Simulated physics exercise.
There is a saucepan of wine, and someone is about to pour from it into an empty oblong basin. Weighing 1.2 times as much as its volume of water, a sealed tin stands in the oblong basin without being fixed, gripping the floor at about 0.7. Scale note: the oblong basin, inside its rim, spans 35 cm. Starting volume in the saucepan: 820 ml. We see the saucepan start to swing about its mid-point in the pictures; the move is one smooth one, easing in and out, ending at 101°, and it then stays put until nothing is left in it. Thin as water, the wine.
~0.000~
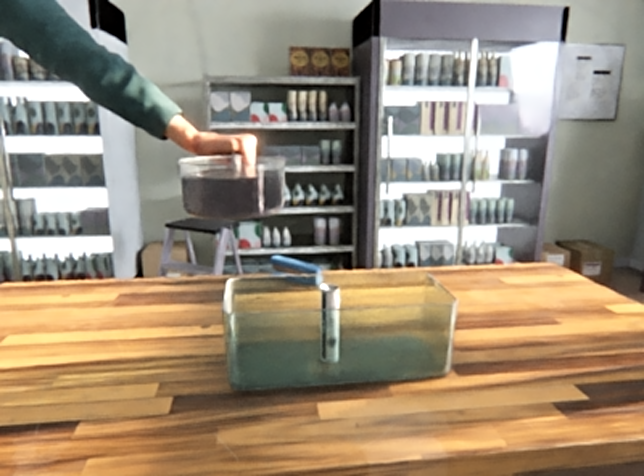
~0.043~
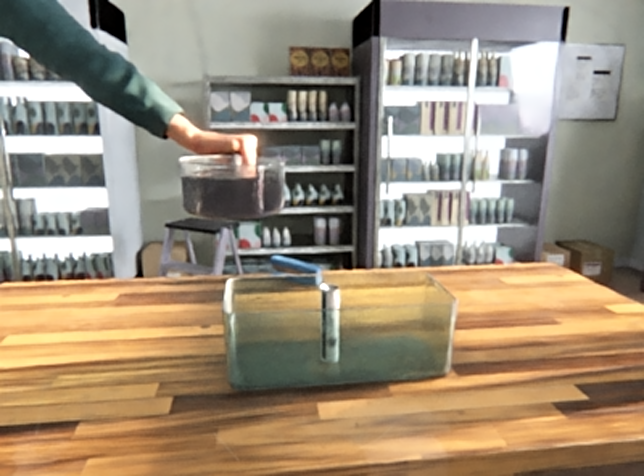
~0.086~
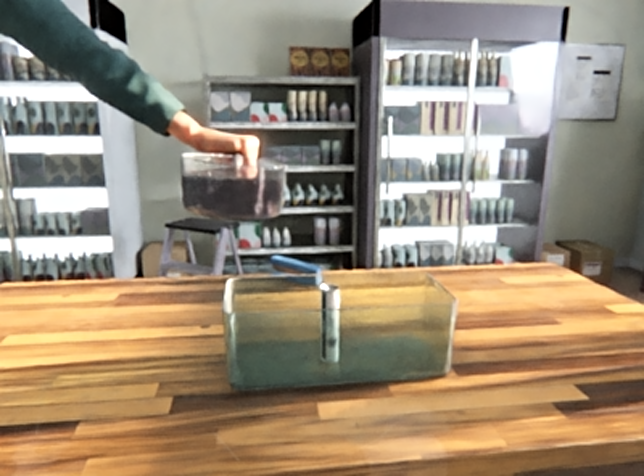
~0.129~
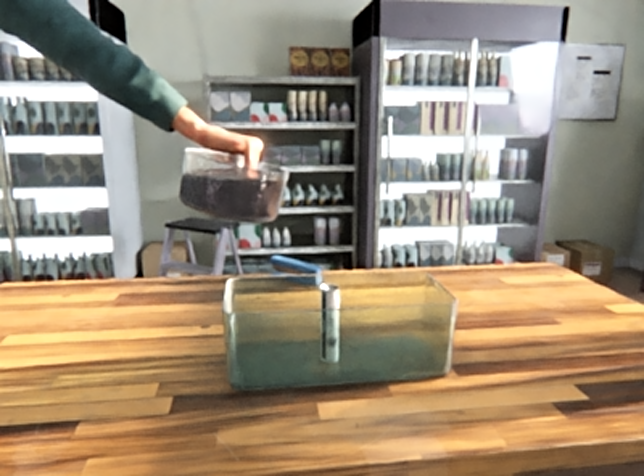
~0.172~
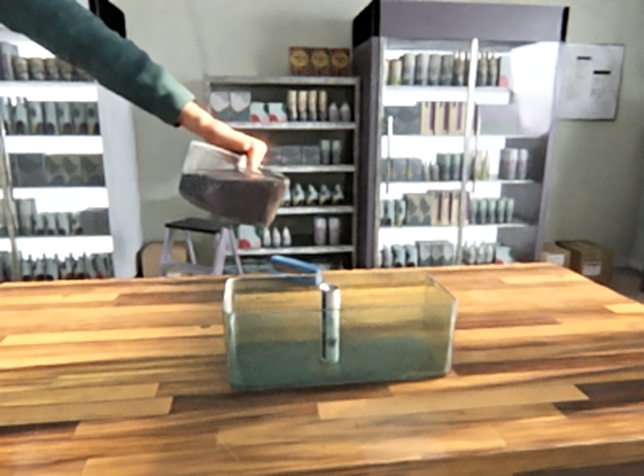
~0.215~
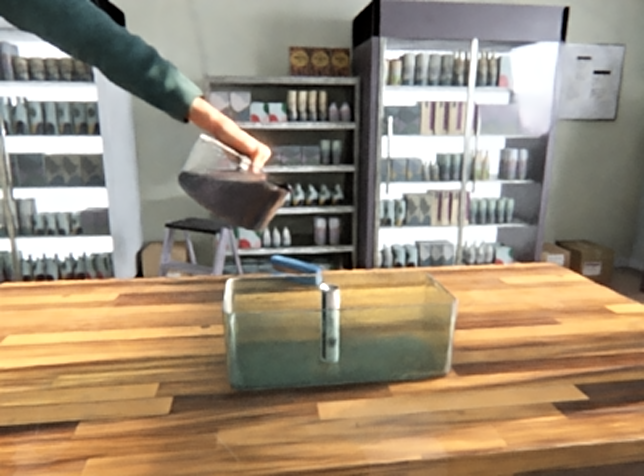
A hand tilts a clear container of dark liquid rightward above a glass basin on a table.
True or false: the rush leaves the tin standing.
False.
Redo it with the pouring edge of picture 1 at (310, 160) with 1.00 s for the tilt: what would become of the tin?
It does not tip.
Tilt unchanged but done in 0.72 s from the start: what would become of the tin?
In that case the tin overturns.
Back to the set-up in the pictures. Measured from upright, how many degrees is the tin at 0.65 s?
It sits at roughly 0°.
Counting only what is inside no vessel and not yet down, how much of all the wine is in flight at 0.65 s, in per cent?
Estimated airborne part: Roughly 8 per cent.
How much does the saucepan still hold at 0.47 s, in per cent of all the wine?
Around 26 in a hundred.
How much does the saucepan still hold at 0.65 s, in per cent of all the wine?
What remains is about 7 percent of it all.
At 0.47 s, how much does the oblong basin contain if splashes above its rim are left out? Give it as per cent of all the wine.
I'd put it near 18 percent.
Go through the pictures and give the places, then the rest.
In the first picture, it leans 0°; its right rim is at (283, 161); the wine meets the walls at (184, 174) and (281, 173); the oblong basin's rim runs from (226, 296) to (441, 287); the tin's top is at (330, 291).
In the second picture, it leans 2°; its right rim is at (284, 163); the wine meets the walls at (184, 174) and (281, 174).
In the third picture, it leans 6°; its right rim is at (285, 167); the wine meets the walls at (184, 173) and (283, 175).
In the fourth picture, it leans 13°; its right rim is at (287, 173); the wine meets the walls at (185, 172) and (284, 177).
In the fifth picture, it leans 22°; its right rim is at (288, 182); the wine meets the walls at (185, 172) and (287, 178).
In the sixth picture, it leans 34°; its right rim is at (288, 193); the wine meets the walls at (183, 171) and (287, 187); 2 per cent is over the edge.
By 0.47 s the tilt is 95° and 27 per cent is still to pour; the tin stands where it began.
By 0.65 s the tilt is 101° and 7 per cent is still to pour; the tin stands 1 cm from where it began.
By 0.84 s the tilt is 101° and 1 per cent is still to pour; the tin leans 20°.
By 1.05 s the tilt is 101° and 0 per cent is still to pour; the tin lies on its side.
At rest the tin lies on its side.
